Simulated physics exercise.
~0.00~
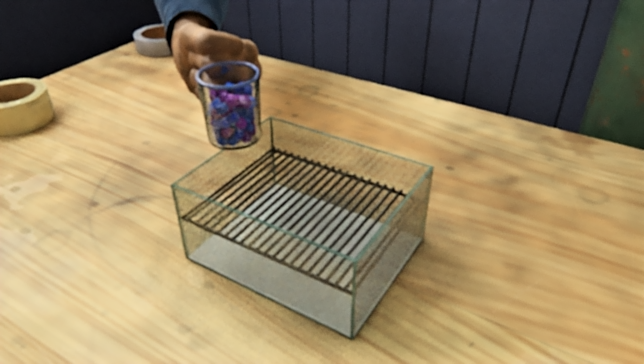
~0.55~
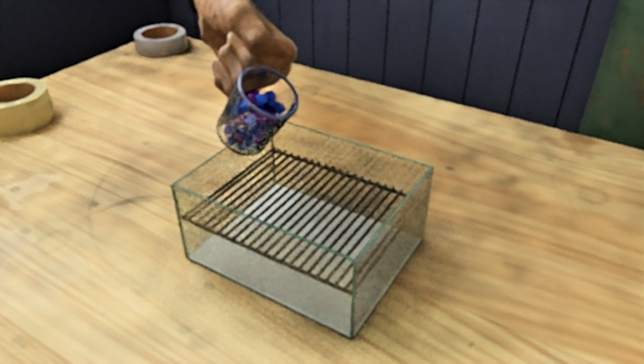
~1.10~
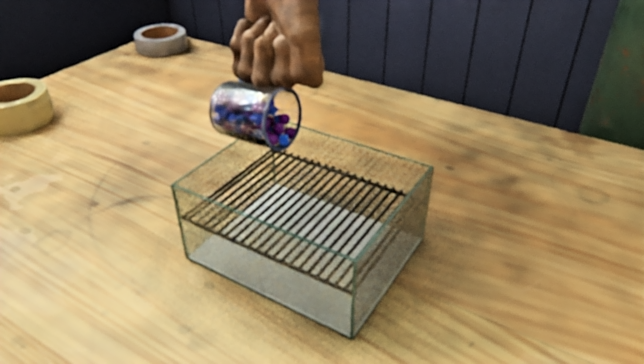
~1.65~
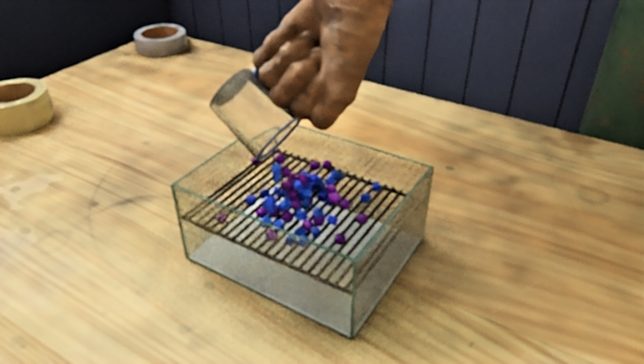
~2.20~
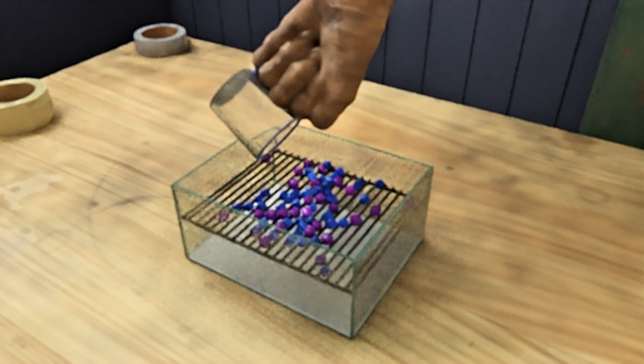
On a wooden table, a hand tips a glass of blue and purple pieces over a wire rack, where they all settle.
